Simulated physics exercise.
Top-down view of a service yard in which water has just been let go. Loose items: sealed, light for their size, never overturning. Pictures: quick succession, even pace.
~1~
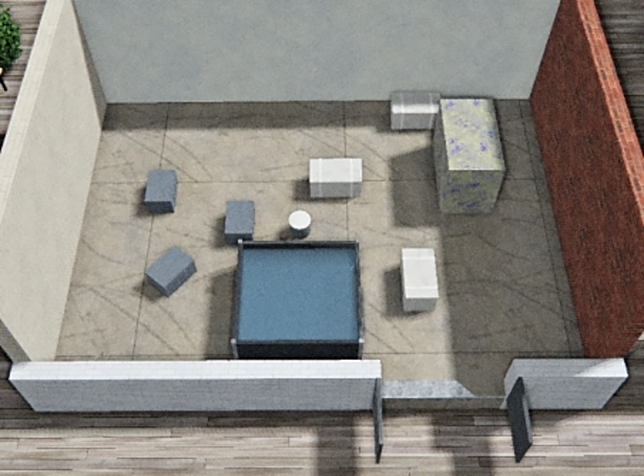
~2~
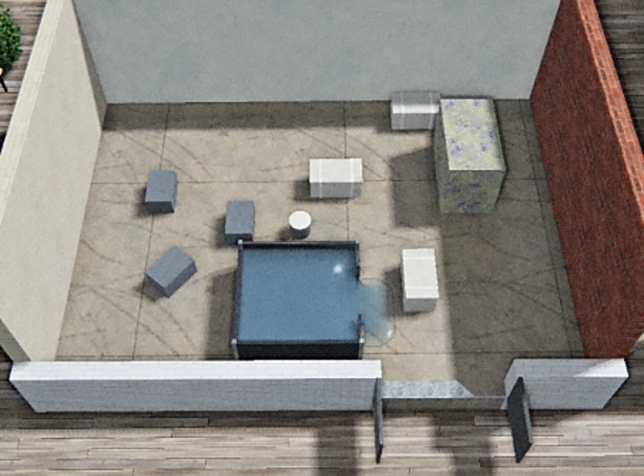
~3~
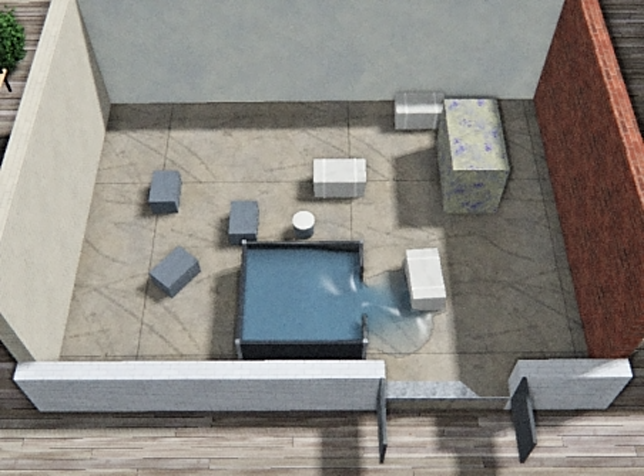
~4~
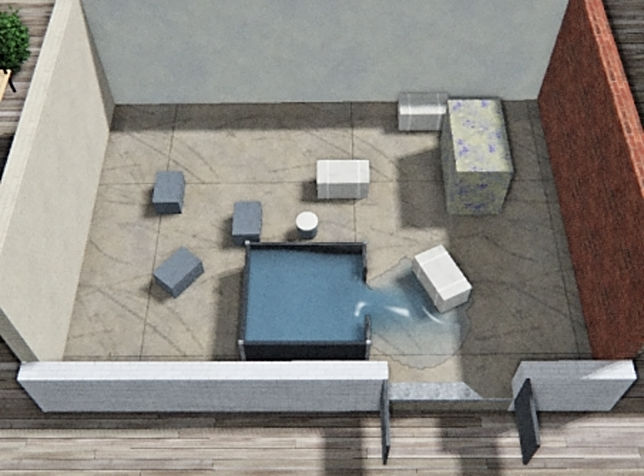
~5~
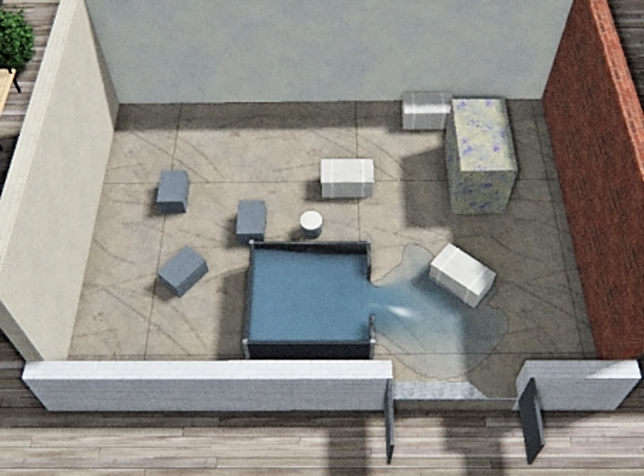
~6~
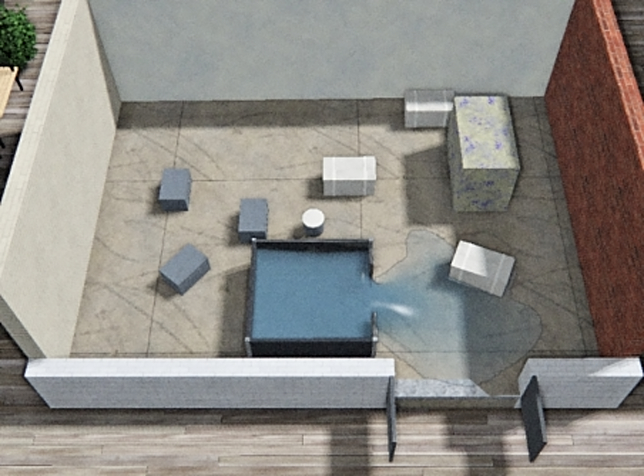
Walled yard with water pouring from the right side of a square tank, spreading across the floor and pushing one white block rightward.
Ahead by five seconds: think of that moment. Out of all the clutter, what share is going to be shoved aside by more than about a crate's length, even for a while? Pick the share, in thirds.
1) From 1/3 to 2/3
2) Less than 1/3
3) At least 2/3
Less than 1/3 (2).
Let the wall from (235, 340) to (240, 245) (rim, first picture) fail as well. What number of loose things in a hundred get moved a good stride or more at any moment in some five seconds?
30 % or thereabouts.
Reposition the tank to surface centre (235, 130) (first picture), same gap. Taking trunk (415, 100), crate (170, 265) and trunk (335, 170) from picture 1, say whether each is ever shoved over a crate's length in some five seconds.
Result per object - went far, stayed close, went far.
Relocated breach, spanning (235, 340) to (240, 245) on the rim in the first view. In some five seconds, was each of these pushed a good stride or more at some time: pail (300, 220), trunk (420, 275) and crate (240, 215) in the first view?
Falls short, falls short, falls short.
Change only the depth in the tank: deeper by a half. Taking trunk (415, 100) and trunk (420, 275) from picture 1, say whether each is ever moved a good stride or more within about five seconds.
First: Travelled that far. Second: Travelled that far.
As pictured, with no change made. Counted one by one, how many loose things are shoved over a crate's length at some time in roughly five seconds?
The total is 1.
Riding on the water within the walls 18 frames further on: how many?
I make it 1.
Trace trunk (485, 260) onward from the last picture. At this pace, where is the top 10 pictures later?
(551, 207).
A moment on, 1 of 7 are well off their spots; 0 afloat.
Next, 1 of 7 are well off their spots; 1 afloat.
Later, 1 of 7 are well off their spots; 1 afloat.
In the end, 1 of 7 are well off their spots, and 1 have been at some point; 1 afloat.
